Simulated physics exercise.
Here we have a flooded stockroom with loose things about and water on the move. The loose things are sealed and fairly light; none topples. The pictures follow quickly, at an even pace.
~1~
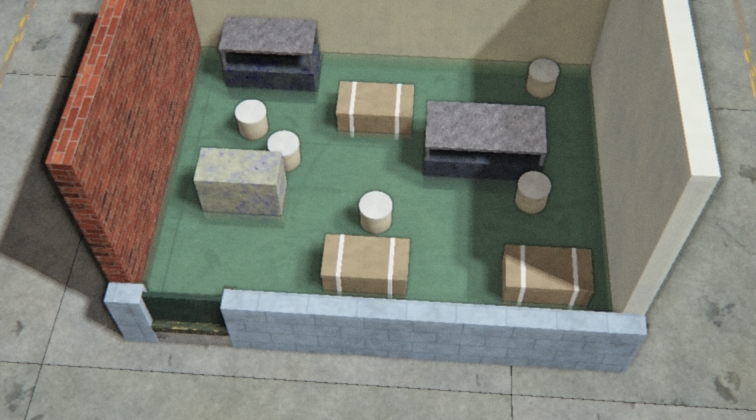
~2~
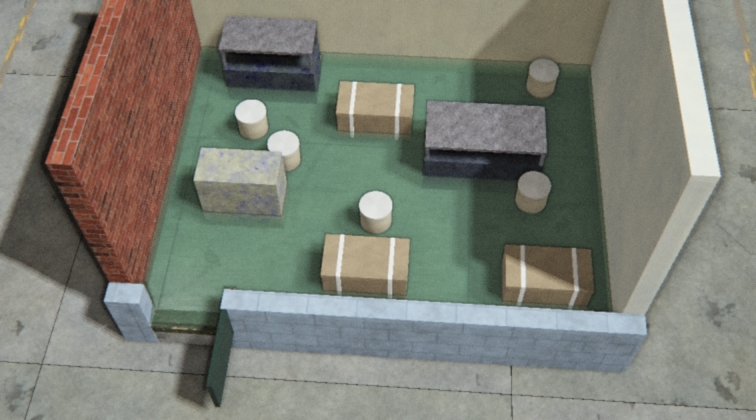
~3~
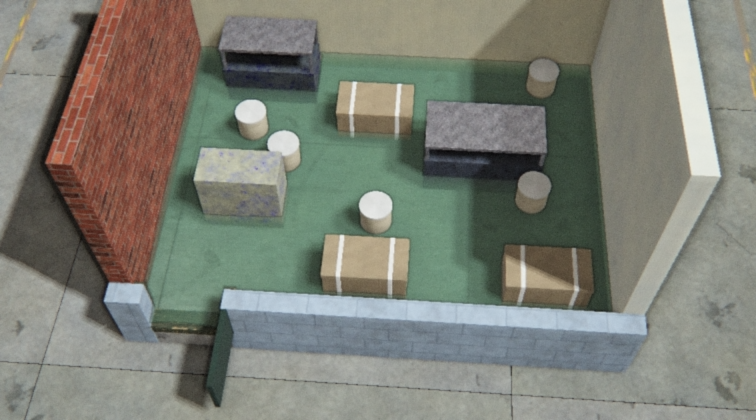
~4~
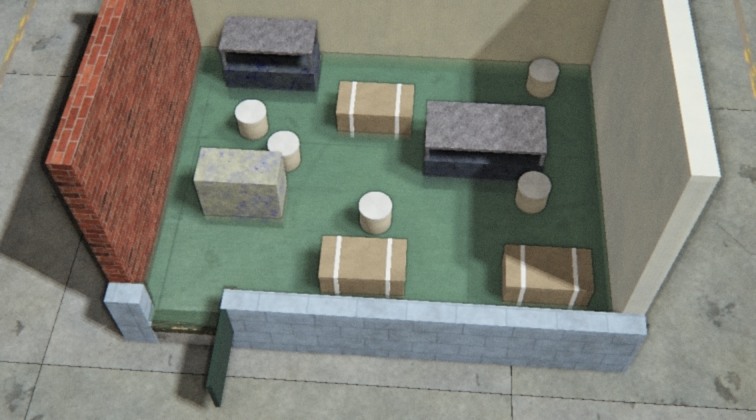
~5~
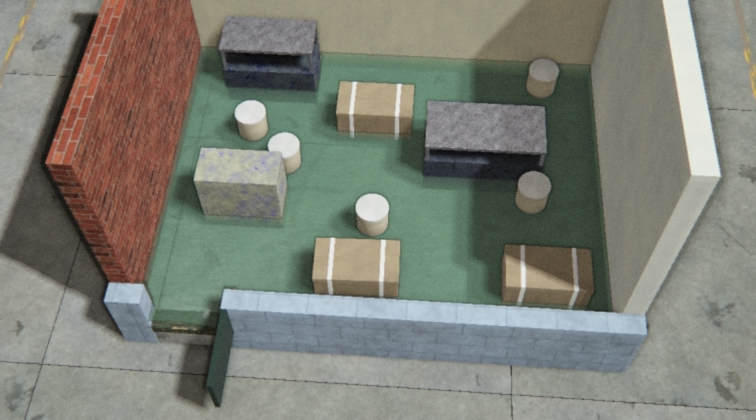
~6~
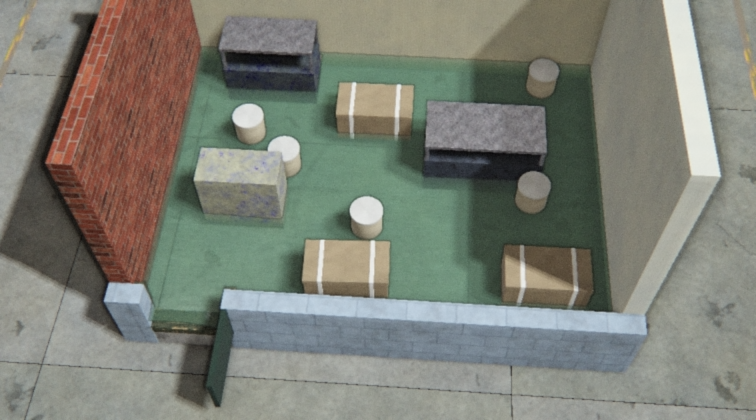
A flooded stockroom with a green-tinted floor is seen from a fixed, high viewpoint, between a red brick wall at left, a pale wall at right and a low grey-blue front wall. Dark shelved units, a mottled block, brown white-banded trunks and whitish pails stand about. A dark door swings outward at front left, then the front middle trunk and nearby pails drift slightly, mostly leftward.
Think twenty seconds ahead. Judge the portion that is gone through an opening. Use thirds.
It is one to two thirds.
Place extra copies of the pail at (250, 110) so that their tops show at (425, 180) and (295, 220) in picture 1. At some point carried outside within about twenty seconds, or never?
As listed: Carried outside, out.
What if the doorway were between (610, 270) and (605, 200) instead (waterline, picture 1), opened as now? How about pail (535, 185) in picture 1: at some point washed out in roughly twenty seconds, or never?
Answer: Gone.
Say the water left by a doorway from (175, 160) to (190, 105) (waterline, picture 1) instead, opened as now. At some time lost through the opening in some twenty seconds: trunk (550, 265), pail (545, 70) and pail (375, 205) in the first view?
One after the other: Still in, kept in, out.
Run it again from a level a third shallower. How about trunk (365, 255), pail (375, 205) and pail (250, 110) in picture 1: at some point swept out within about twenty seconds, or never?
As listed: Carried outside, gone, yes.
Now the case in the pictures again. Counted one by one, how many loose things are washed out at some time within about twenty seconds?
4 of them.
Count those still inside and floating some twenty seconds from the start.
The number is 4.
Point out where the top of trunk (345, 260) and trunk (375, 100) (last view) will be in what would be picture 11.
Near (260, 269) and (355, 118).
A moment on, 0 of 8 are out; 8 afloat.
Next, 2 of 8 are out; 6 afloat.
Later, 3 of 8 are out; 5 afloat.
In the end, 4 of 8 are out; 4 afloat.
